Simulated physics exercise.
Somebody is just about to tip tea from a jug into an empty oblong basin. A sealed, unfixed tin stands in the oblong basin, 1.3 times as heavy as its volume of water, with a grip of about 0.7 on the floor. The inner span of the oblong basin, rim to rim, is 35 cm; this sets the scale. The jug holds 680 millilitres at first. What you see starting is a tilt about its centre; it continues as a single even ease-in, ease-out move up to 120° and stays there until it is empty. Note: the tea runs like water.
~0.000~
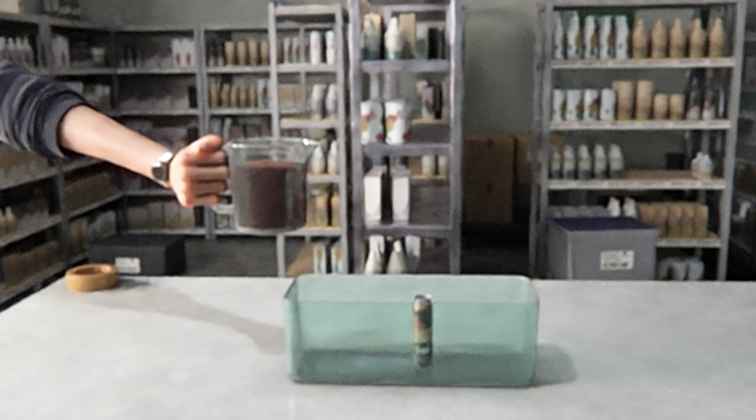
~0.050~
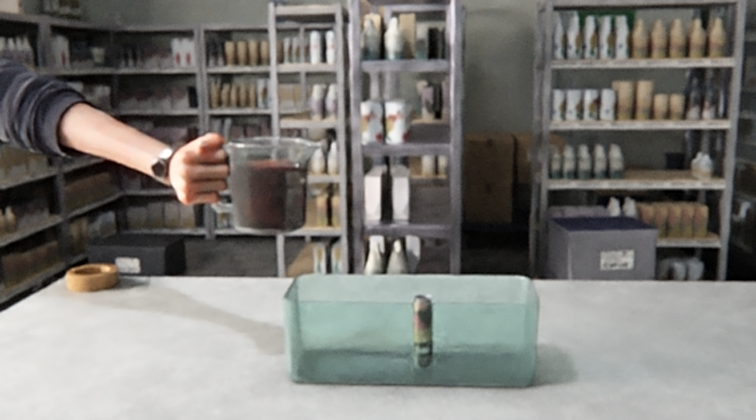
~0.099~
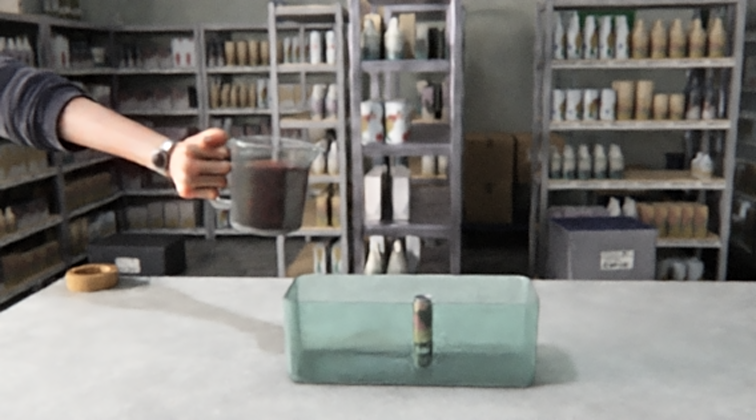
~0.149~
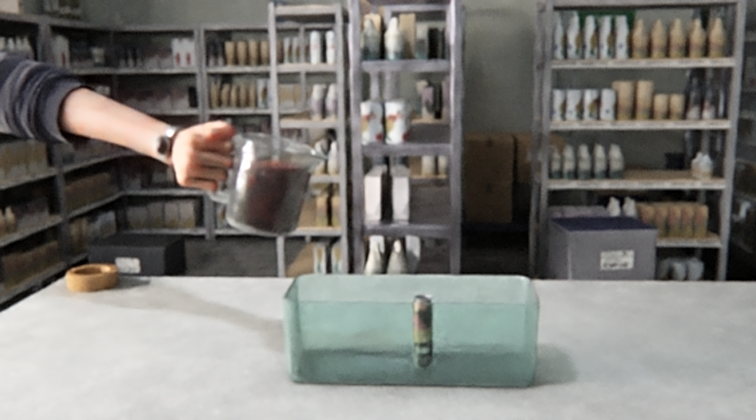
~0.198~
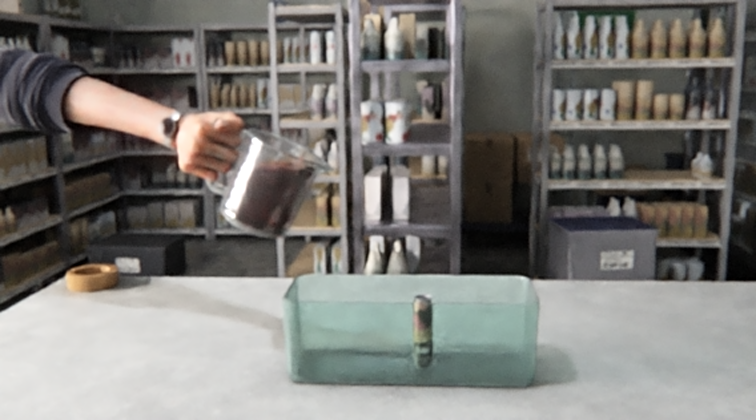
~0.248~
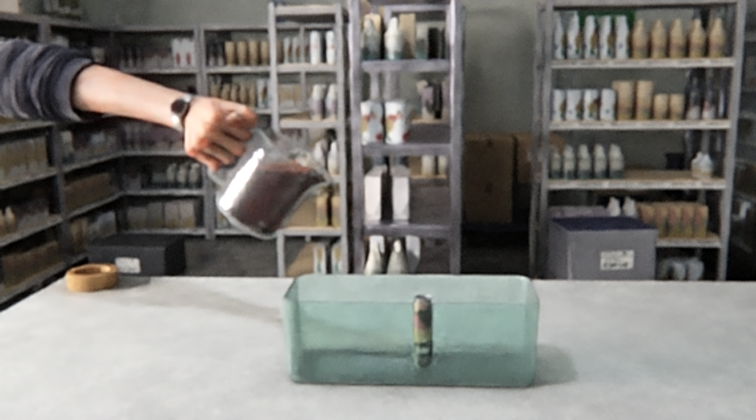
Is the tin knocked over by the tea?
It ends up erect.
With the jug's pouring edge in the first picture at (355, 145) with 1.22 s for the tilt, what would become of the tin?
Then it tips over.
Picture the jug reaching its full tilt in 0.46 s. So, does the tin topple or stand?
After the tilt, the tin is still standing.
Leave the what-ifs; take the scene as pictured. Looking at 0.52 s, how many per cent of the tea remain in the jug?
About 50 per cent.
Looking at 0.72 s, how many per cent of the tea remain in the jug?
Remaining share: Approx. 5 %.
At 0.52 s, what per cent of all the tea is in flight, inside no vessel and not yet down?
It comes to roughly 30 per cent.
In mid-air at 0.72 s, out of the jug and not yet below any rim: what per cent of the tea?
10 in a hundred, give or take.
After 0.52 s the tilt is 108° and 49 per cent is still to pour; the tin stands where it began.
After 0.72 s the tilt is 120° and 5 per cent is still to pour; the tin stands where it began.
After 0.93 s the tilt is 120° and 0 per cent is still to pour; the tin stands where it began.
After 1.16 s the tilt is 120° and 0 per cent is still to pour; the tin stands where it began.
In the end the tin stands where it began.
